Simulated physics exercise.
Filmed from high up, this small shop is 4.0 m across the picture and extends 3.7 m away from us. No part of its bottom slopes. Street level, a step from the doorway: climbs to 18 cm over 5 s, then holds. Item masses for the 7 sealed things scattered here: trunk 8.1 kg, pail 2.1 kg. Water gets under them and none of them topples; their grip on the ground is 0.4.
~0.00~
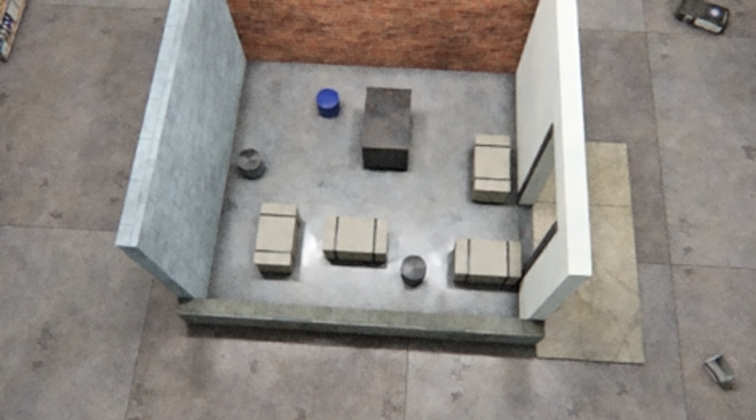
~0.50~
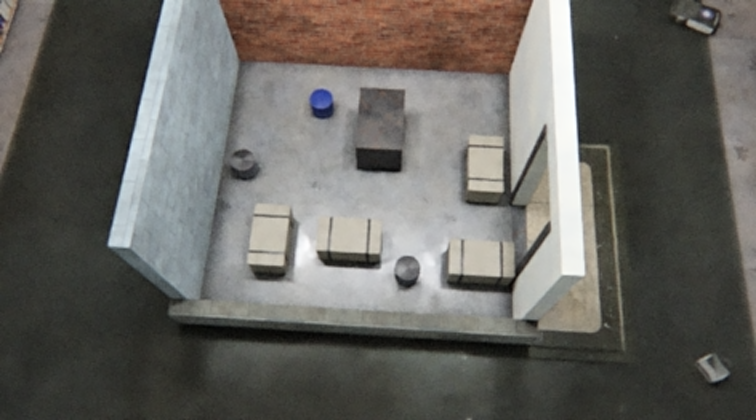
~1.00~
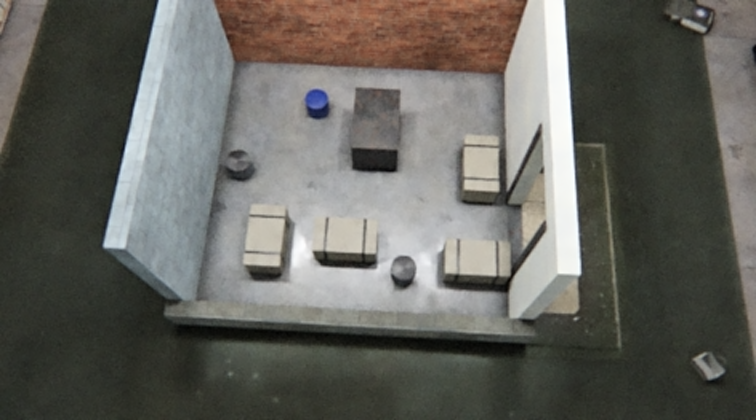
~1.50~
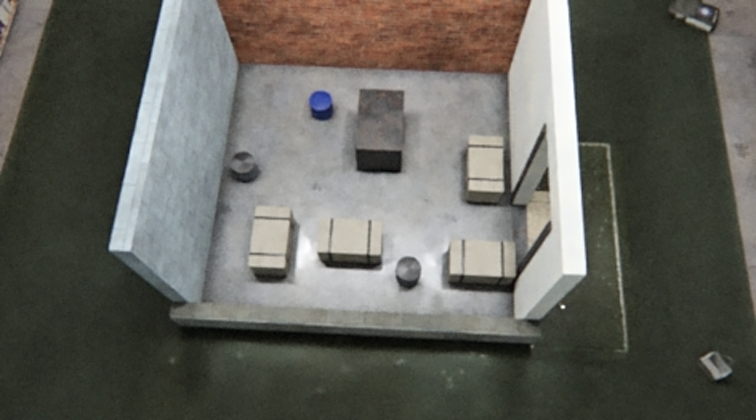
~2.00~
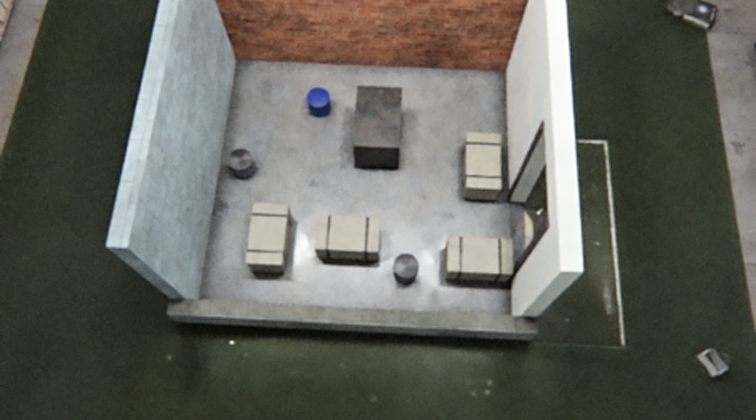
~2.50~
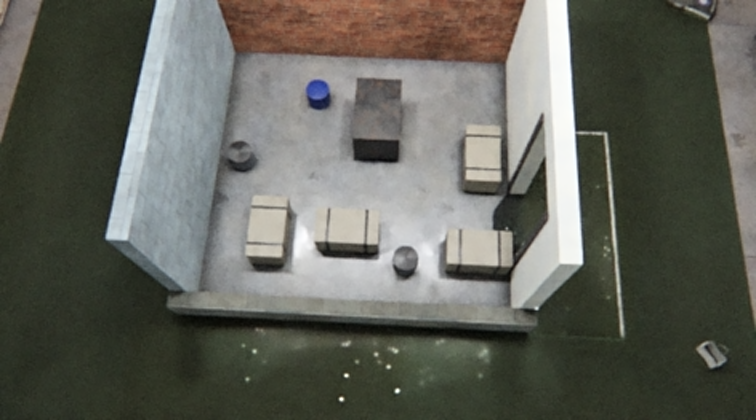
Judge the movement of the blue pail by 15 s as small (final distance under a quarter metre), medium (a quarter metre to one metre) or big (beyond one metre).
It is medium.
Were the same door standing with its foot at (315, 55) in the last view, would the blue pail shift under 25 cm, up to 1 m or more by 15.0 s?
The blue pail would go a long distance.
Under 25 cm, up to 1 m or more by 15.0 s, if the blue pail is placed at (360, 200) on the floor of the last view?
Short answer, it is taken a long way.
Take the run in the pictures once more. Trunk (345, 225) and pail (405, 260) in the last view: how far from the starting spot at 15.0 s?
In that order: 250 cm, 300 cm.
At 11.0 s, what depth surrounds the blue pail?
About 3 cm.
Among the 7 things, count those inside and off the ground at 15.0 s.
Total: 7.
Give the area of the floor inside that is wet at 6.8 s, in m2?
At that time the wet patch spans about 11.0 m2.
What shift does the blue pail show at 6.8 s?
Shift: About 0 cm.
After 3.5 s the blue pail is near (318, 89), 0.0 m from its start, aground; 0 afloat.
After 6.8 s the blue pail is near (318, 89), 0.0 m from its start, aground; 4 afloat.
After 11.0 s the blue pail is near (340, 91), 0.3 m from its start, afloat; 7 afloat.
After 15.0 s the blue pail is near (332, 128), 0.7 m from its start, afloat; 7 afloat.
